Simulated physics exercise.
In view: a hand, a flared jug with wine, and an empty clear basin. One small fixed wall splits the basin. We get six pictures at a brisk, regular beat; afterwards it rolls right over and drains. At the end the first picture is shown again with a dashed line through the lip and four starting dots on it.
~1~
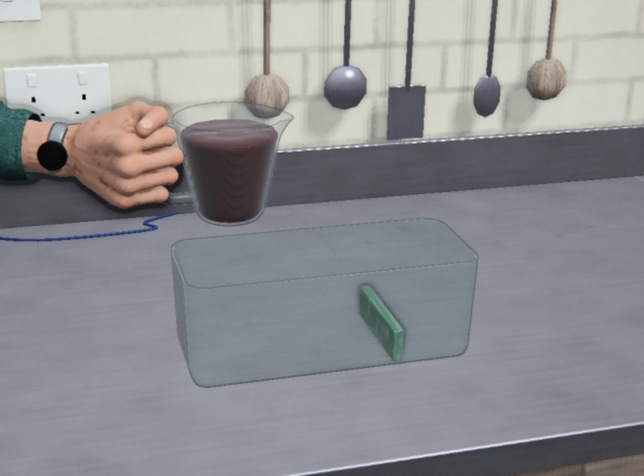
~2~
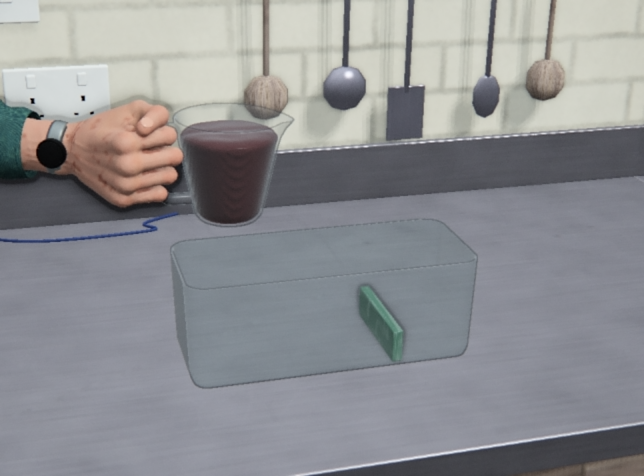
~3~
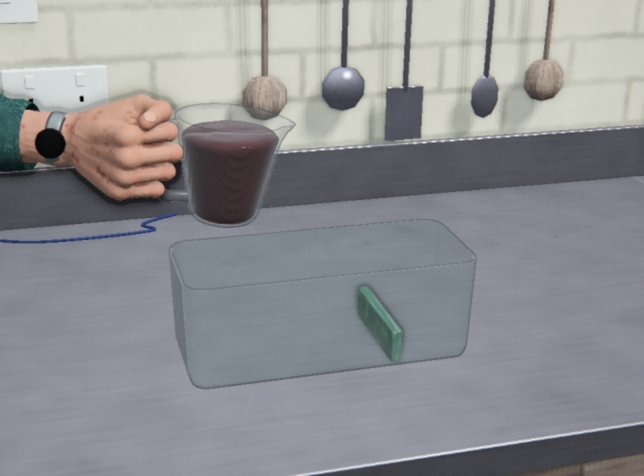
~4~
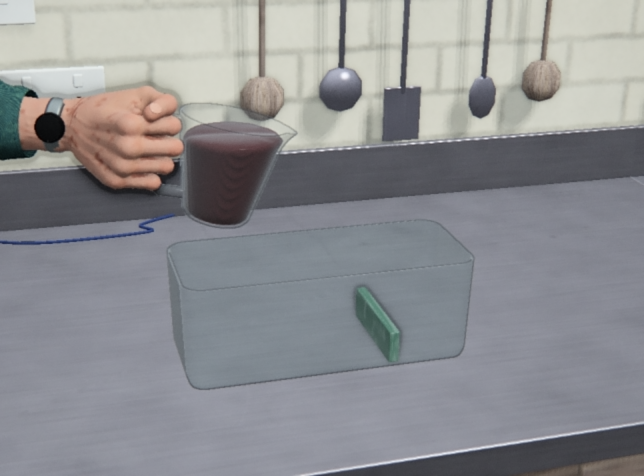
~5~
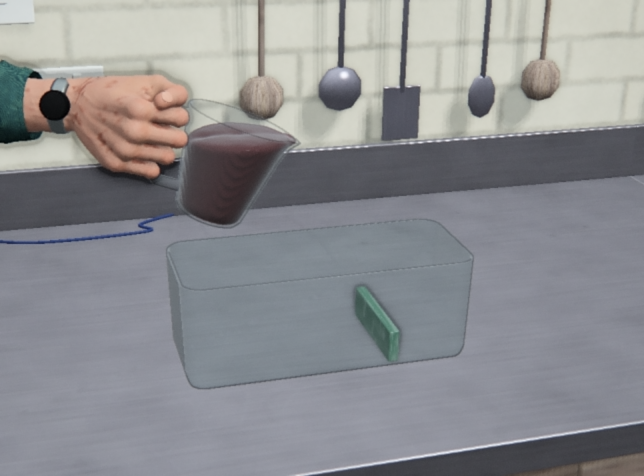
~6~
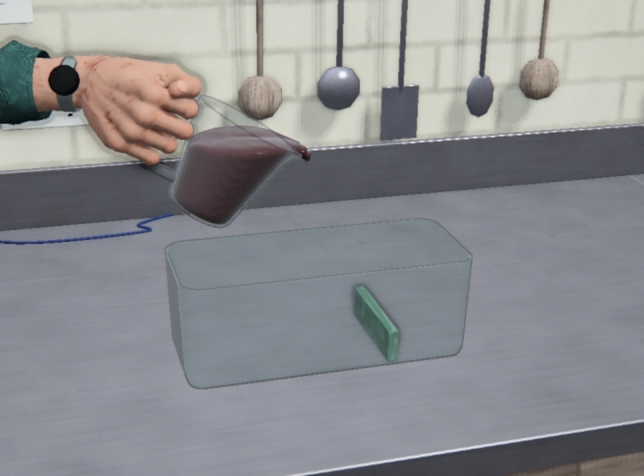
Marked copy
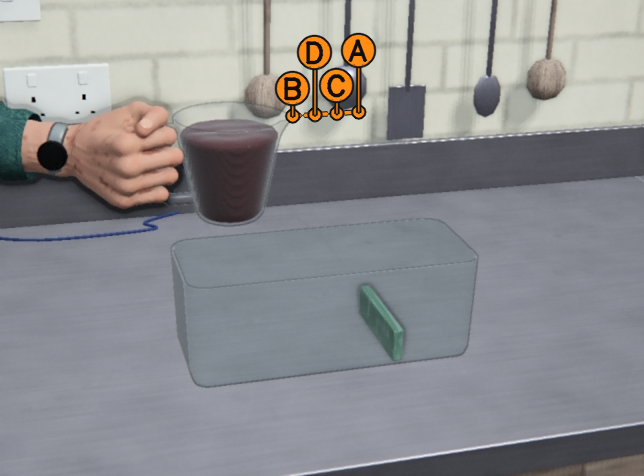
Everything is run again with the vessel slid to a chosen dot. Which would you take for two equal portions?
The answer is dot C.
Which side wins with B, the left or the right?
More ends on the left.
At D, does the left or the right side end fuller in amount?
The left side.
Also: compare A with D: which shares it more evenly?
That would be A.
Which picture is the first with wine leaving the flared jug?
Picture 6.
On the marked copy, A at (358, 112); B at (292, 116); C at (336, 113); D at (314, 114).
If A is chosen, about 27 % ends left of the wall and 72 % right of it.
If B is chosen, about 92 % ends left of the wall and 7 % right of it.
If C is chosen, about 48 % ends left of the wall and 52 % right of it.
If D is chosen, about 84 % ends left of the wall and 15 % right of it.
